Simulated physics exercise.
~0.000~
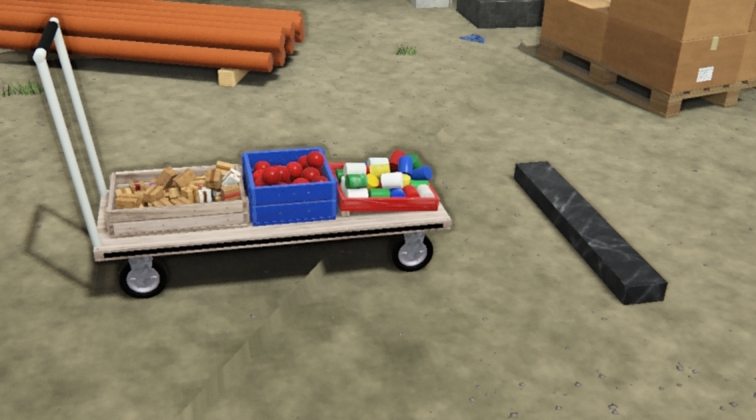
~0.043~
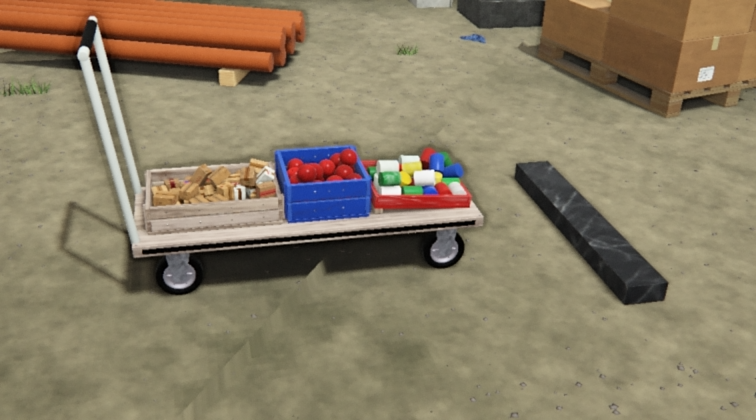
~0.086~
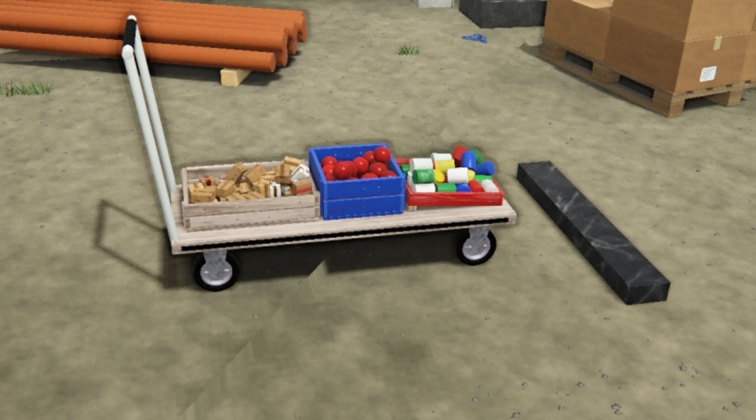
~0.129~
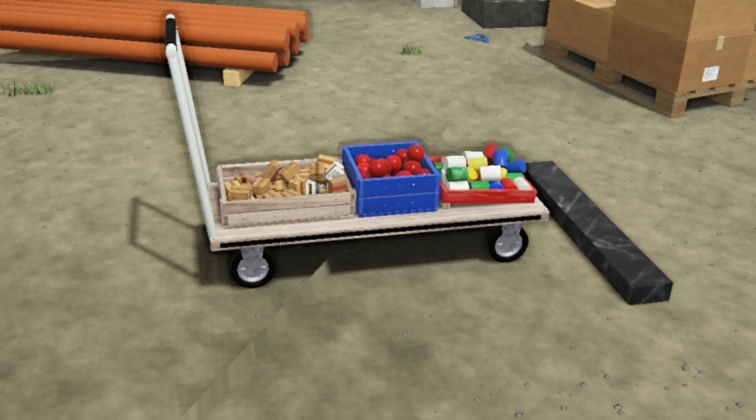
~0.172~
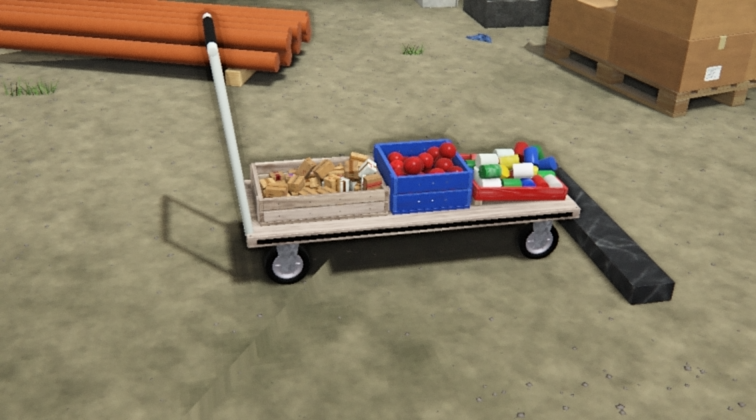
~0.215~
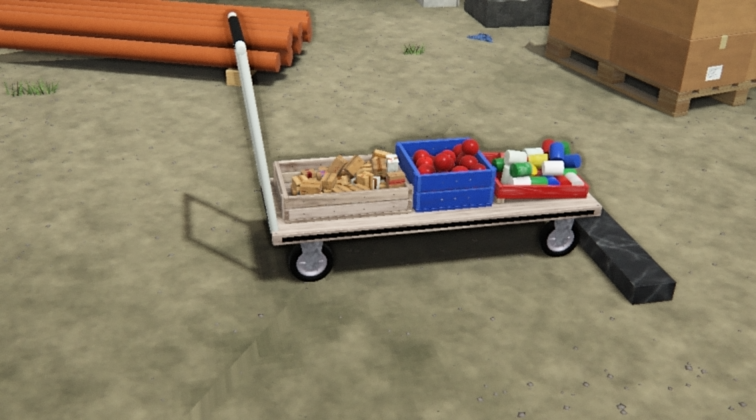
A flat trolley carrying a wooden tub of little parcels, a blue tub of red apples and a red tub of colourful jars rolled right across the dirt, up to a dark kerb.
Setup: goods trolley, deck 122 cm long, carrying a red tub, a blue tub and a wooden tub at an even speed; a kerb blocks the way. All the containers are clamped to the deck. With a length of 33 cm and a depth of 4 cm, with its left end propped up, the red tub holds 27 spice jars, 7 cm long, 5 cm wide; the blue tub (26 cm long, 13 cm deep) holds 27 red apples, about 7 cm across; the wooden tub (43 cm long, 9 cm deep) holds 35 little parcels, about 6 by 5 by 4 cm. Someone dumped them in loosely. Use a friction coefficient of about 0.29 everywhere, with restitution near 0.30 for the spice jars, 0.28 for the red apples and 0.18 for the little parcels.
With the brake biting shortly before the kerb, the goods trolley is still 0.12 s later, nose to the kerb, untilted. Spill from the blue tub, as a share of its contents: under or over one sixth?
Under one sixth.
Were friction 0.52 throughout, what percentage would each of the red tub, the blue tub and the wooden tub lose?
Red tub 30%, blue tub 10%, wooden tub 0%.
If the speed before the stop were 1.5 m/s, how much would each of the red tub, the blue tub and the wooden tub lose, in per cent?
In that case the red tub sheds 30 per cent of its load, the blue tub 0 per cent, and the wooden tub 0 per cent.
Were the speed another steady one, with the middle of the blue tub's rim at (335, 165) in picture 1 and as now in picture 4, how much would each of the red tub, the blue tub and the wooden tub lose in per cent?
In that case red tub 20, blue tub 0, wooden tub 0 per cent.
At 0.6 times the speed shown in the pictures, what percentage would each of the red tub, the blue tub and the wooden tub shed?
Red tub 30, blue tub 0, wooden tub 0 per cent.
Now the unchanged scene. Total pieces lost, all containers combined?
Roughly 10 pieces.
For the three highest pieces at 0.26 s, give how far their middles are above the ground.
On average roughly 40 centimetres up.
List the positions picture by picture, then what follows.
In the first frame (we follow the rim corner now nearest the camera; the camera pans a little), blue tub at (255, 188); red tub at (346, 198); 60 cm still to roll; nothing out yet.
In the second frame, blue tub at (291, 185); red tub at (379, 195); 48 cm still to roll.
In the third frame, blue tub at (327, 182); red tub at (414, 193); 36 cm still to roll.
In the fourth frame, blue tub at (363, 180); red tub at (448, 190); 24 cm still to roll.
In the fifth frame, blue tub at (397, 177); red tub at (480, 188); stopping.
In the sixth frame, blue tub at (421, 175); red tub at (503, 186); stopping; nothing out yet.
After 0.26 s, 3 of 27 out of the red tub, 0 of 27 out of the blue tub and 0 of 35 out of the wooden tub.
After 0.38 s, 7 of 27 out of the red tub, 2 of 27 out of the blue tub and 0 of 35 out of the wooden tub.
After 0.61 s, 8 of 27 out of the red tub, 2 of 27 out of the blue tub and 0 of 35 out of the wooden tub.
Outcome (at 1.11 s), 8 of 27 out of the red tub, 2 of 27 out of the blue tub and 0 of 35 out of the wooden tub. Asked share, 2 of 27, 7 per cent.
